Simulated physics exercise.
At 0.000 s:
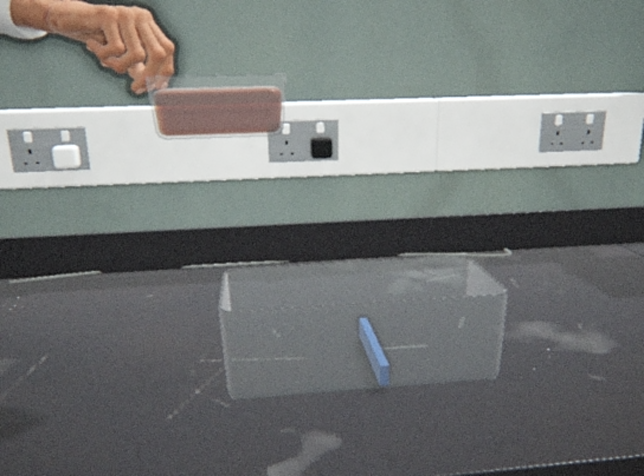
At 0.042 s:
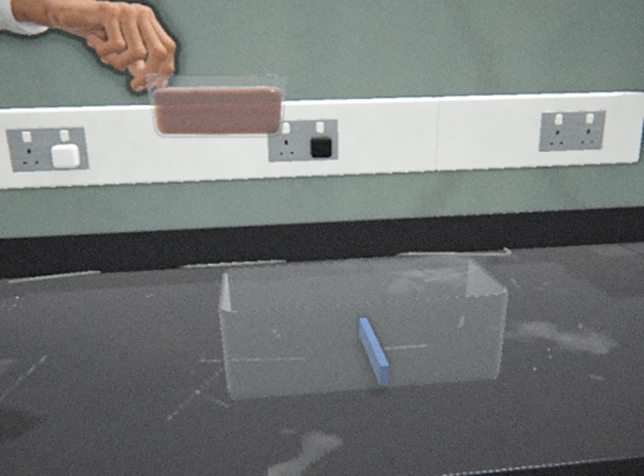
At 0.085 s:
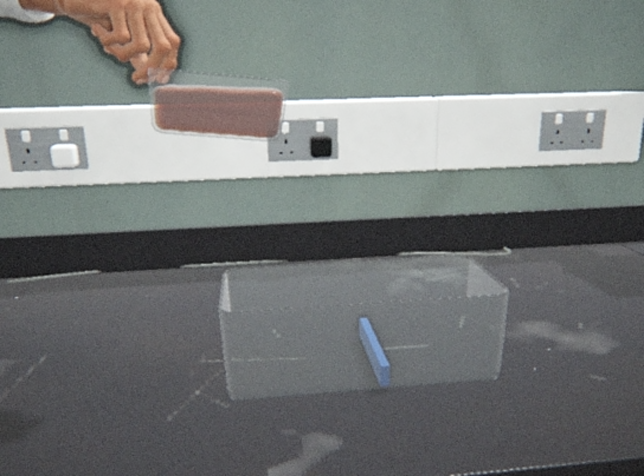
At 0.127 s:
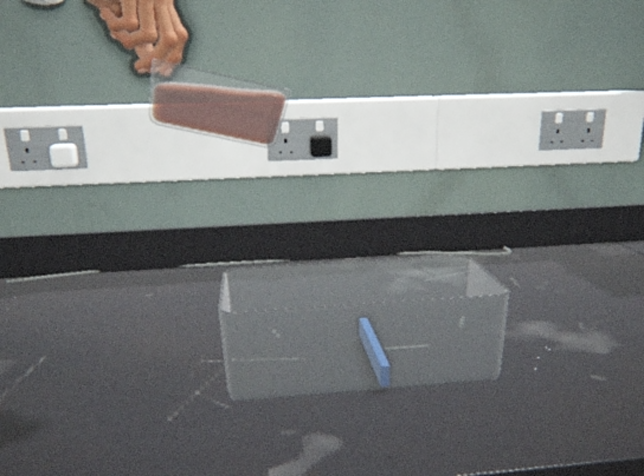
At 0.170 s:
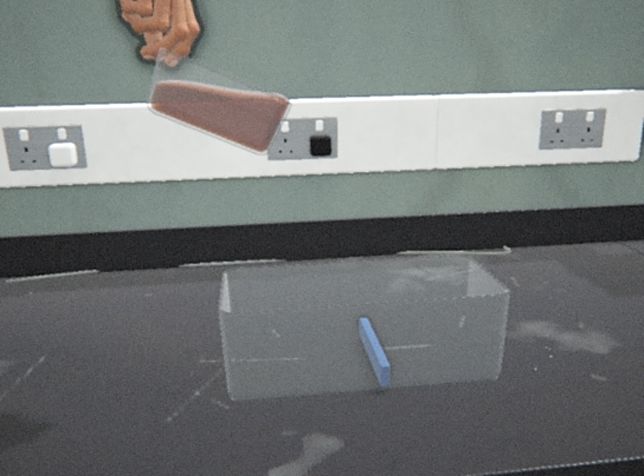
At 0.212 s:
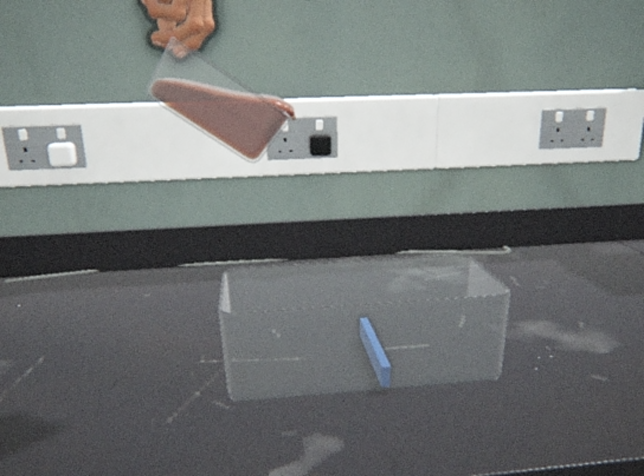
On a dark worktop by wall sockets, a hand tilting a clear container of reddish-brown liquid rightward above a transparent basin.
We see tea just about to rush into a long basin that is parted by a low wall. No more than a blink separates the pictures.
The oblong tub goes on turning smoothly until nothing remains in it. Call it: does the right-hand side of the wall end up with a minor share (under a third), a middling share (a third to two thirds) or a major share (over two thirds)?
The right side gets a minor share.
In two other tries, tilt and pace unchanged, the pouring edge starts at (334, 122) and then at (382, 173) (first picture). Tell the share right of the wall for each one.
It comes to 50 % the first time and 65 % the second.
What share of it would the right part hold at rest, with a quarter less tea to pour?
Near 20 in a hundred.
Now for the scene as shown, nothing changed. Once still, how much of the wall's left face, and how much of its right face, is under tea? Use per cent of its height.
Left part: 60 per cent, right part: 20 per cent.
Then, 0.46 s in, the tilt is 101° and 11 per cent is still to pour, 15 is left of the wall and 0 right of it.
Then, 0.64 s in, the tilt is 107° and 1 per cent is still to pour, 81 is left of the wall and 6 right of it.
Then, 0.83 s in, the tilt is 107° and 0 per cent is still to pour, 68 is left of the wall and 18 right of it.
Then, 1.04 s in, the tilt is 107° and 0 per cent is still to pour, 70 is left of the wall and 21 right of it.
Finally, 70 per cent lies left of the wall, 21 right of it and 9 outside.
